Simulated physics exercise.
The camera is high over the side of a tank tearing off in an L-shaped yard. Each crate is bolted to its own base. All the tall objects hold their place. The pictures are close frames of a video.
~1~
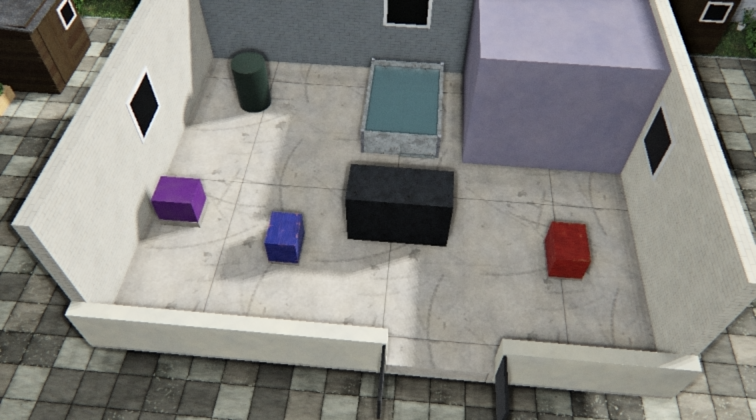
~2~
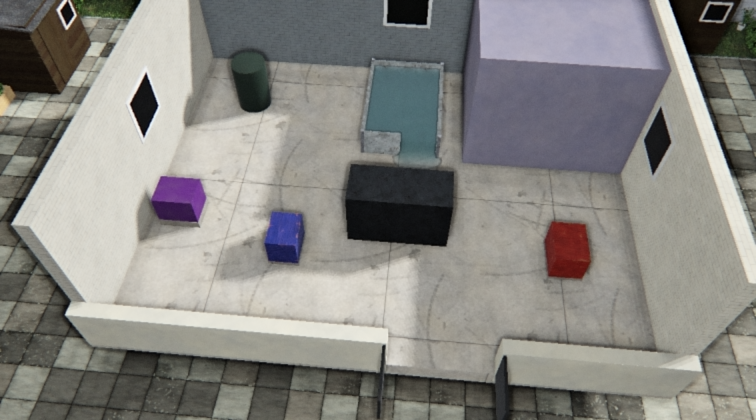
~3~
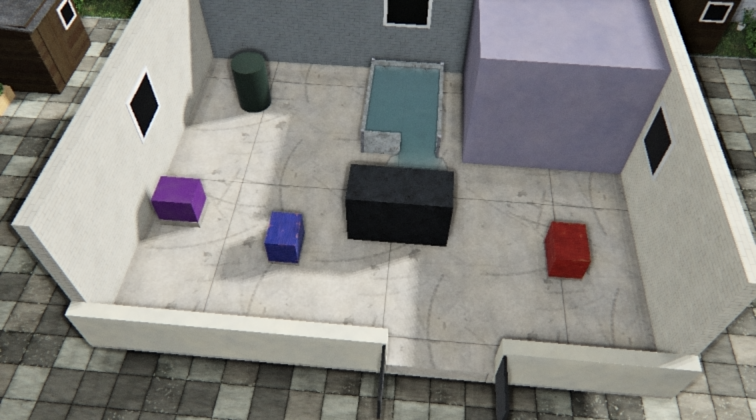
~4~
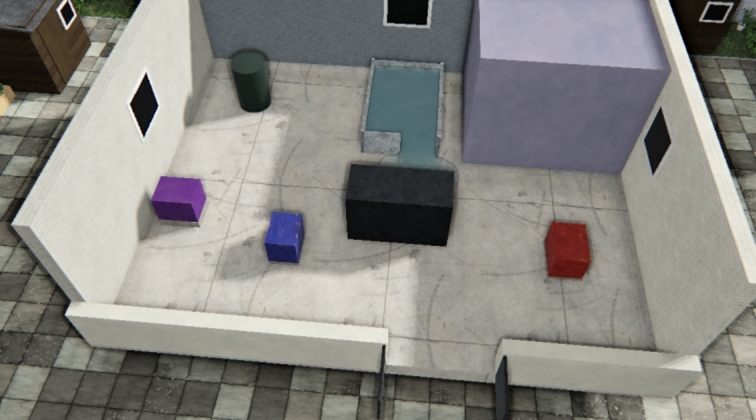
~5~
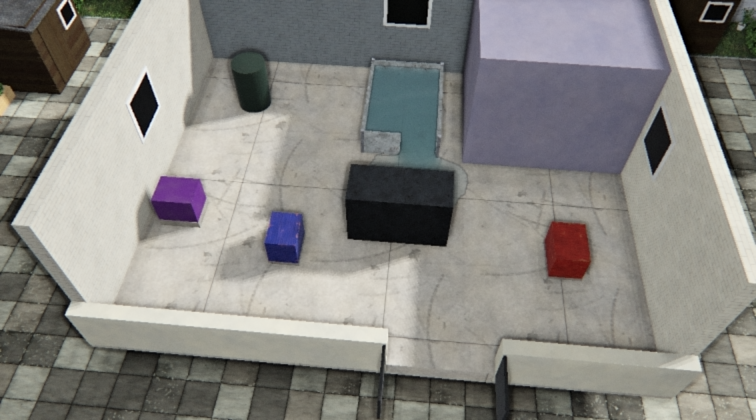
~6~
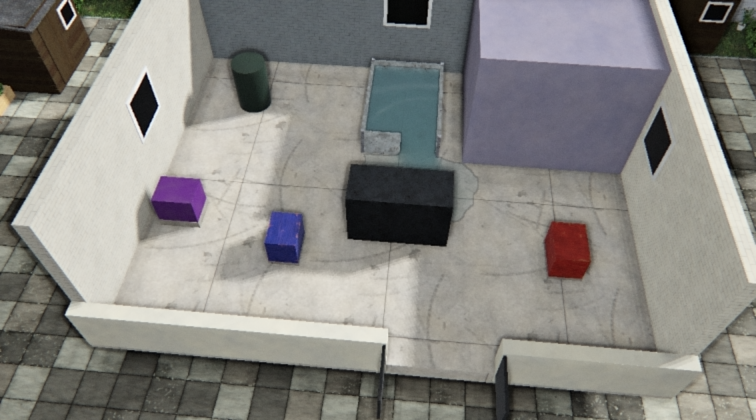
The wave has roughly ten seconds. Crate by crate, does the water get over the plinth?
The purple crate keeps dry; the red crate is soaked; the blue crate keeps dry.
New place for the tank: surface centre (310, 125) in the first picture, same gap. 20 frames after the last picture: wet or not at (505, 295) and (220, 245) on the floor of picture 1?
In that order: Free of water, under water.
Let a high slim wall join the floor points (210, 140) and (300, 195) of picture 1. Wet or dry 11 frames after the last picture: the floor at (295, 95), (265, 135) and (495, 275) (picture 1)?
In that order: No water, clear, wet.
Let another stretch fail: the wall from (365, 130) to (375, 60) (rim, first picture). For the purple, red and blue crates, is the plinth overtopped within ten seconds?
My reading: Purple is topped, red stays dry, blue gets wet.
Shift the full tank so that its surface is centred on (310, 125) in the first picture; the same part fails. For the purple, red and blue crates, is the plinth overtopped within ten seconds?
Then: The purple crate stays dry; the red crate remains dry; the blue crate takes water.
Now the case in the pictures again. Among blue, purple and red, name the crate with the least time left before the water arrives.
I say the one in red.
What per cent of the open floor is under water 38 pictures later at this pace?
Near 55 in a hundred.
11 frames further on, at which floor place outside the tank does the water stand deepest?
Roughly at (412, 202).
A moment on, water covers 10 % of the floor; the purple crate not reached, the red crate not reached, the blue crate not reached.
Next, water covers 20 % of the floor; the purple crate not reached, the red crate water round its plinth, the blue crate water round its plinth.
Then, water covers 40 % of the floor; the purple crate water round its plinth, the red crate water round its plinth, the blue crate water round its plinth.
Later, water covers 55 % of the floor; the purple crate water round its plinth, the red crate water round its plinth, the blue crate water round its plinth.
In the end, water covers 75 % of the floor; the purple crate stayed above the water, the red crate was topped, the blue crate stayed above the water.
